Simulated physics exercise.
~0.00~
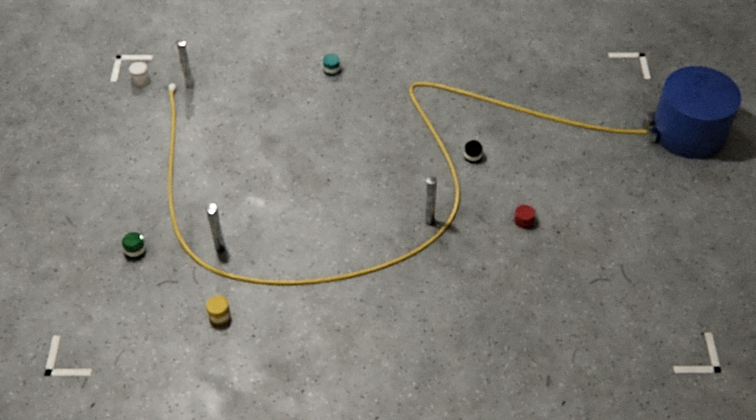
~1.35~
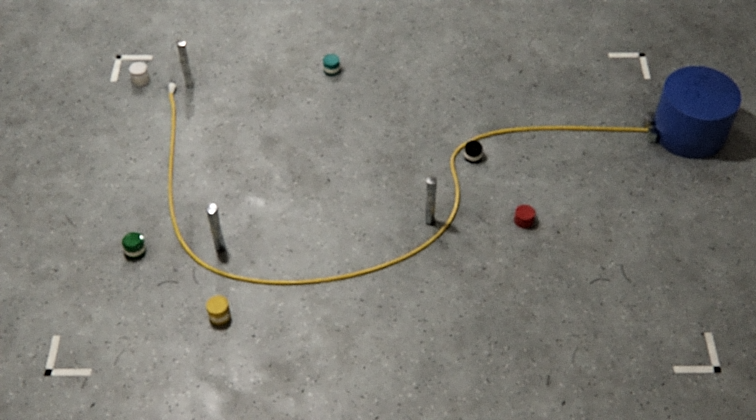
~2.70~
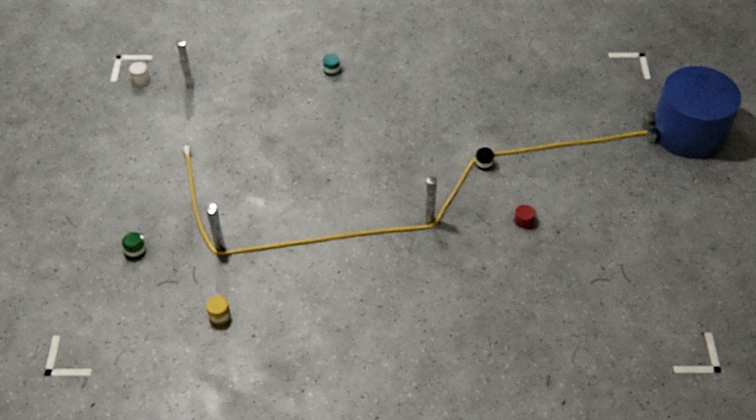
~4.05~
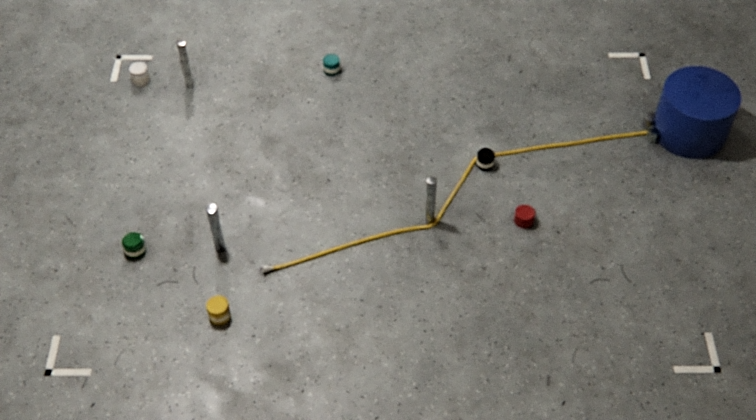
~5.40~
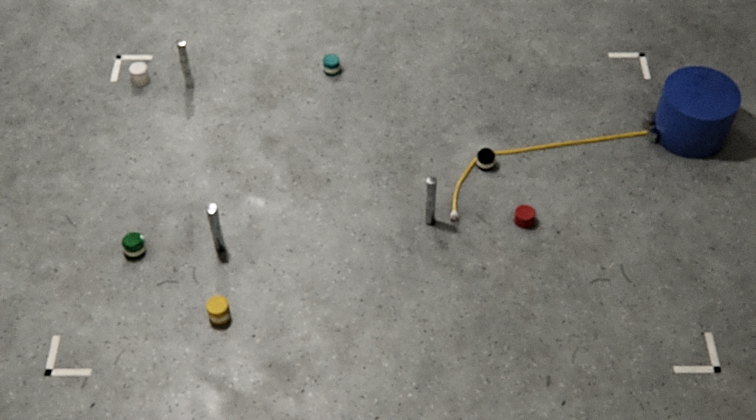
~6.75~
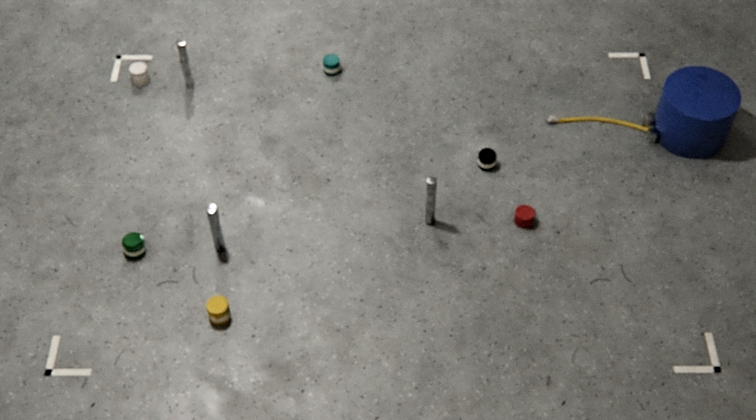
At first, a long yellow lead winds from a blue reel on the right across a grey floor, curving around metal posts and among small coloured containers to its end near a white canister. The reel draws it in, and the loop at the upper middle shrinks until the lead meets the black jar. It pulls taut around the jar and two posts, nudging the jar slightly right and down. The free end slides past the left post, then the middle one, and slips clear of the jar. Finally, only a short length sticks out from the reel, and the other containers remain in place.
